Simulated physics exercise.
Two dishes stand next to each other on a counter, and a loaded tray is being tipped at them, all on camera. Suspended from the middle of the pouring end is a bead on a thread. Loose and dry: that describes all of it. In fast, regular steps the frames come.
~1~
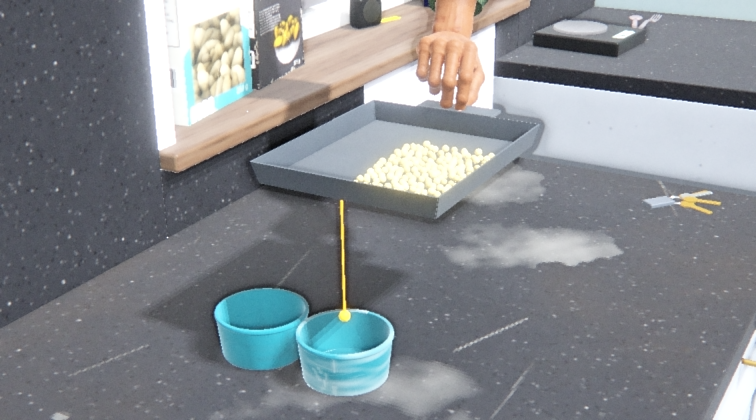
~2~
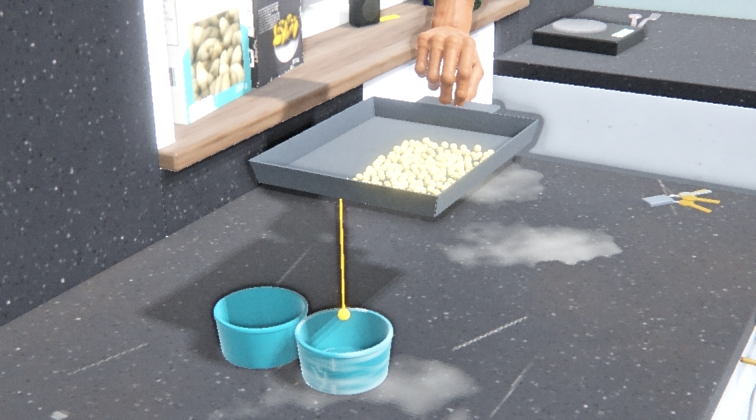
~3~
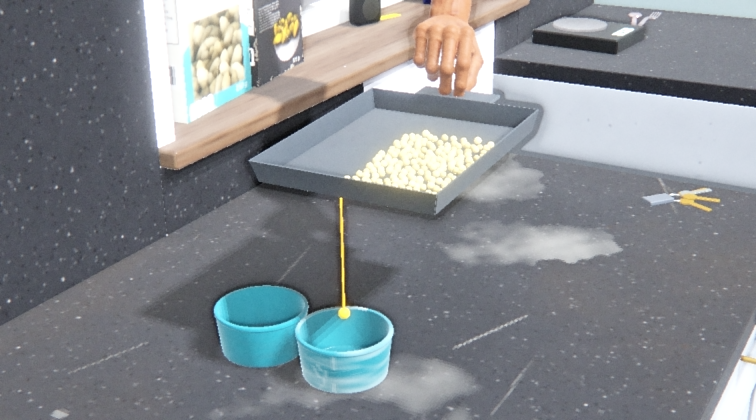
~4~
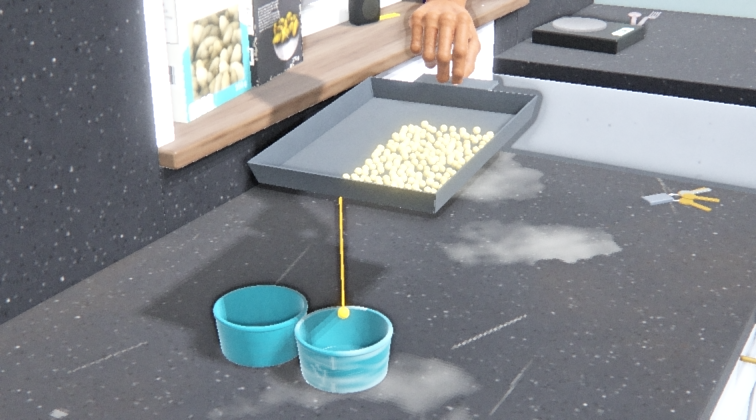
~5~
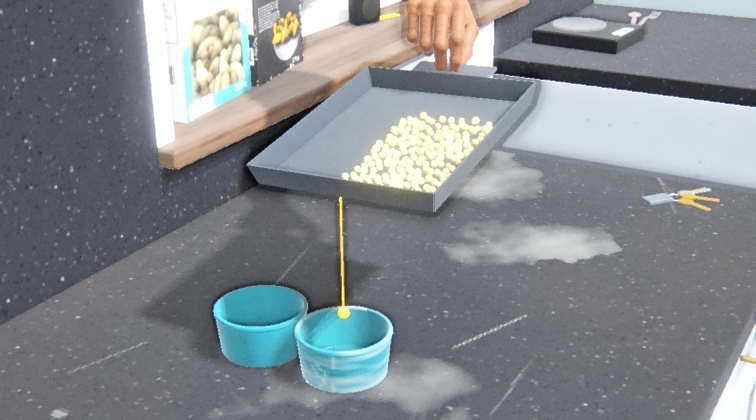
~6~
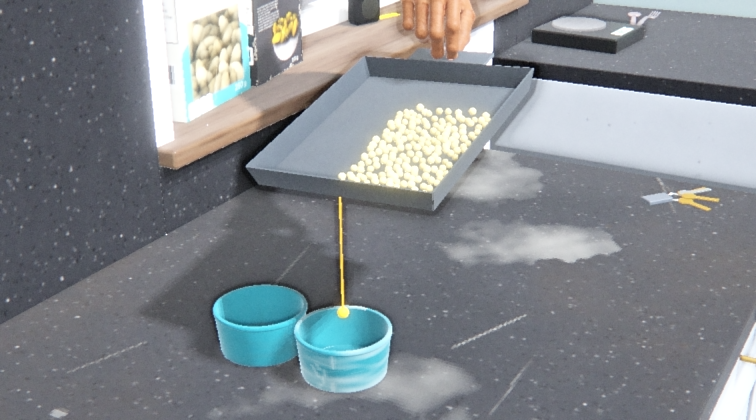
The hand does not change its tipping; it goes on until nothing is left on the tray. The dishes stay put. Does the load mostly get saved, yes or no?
No, less than half is saved.
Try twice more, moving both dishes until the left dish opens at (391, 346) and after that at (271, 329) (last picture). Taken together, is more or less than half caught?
Result, first place: Not as much as half; second place: Exceeding half.
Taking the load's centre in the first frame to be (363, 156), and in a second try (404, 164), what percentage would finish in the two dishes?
You'd get 40 % the first time and 30 % the second.
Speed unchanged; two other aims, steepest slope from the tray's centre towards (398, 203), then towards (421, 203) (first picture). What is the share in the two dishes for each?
First heading 0 %, second heading 0 %.
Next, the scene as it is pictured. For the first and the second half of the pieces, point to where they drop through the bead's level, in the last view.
Near (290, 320) to start, and near (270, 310) afterwards.
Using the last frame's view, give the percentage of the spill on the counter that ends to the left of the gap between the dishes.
Estimate: Roughly 80 %.
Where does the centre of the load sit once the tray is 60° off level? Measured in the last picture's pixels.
Near the pixel (352, 174).
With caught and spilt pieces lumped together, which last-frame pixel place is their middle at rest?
Last view, centre at rest - approx. (258, 376).
Just after the last frame, tray tipped steeply; every one on the tray.
A moment on, tray tipped right over; roughly a quarter on the tray; about a tenth in the left dish; roughly a quarter outside both; roughly half in the air.
Further on, tray tipped past a quarter turn; just a few in the right dish; roughly a third in the left dish; roughly two thirds outside both.
When it is over, tray tipped past a quarter turn; just a few in the right dish; roughly a third in the left dish; roughly two thirds outside both.
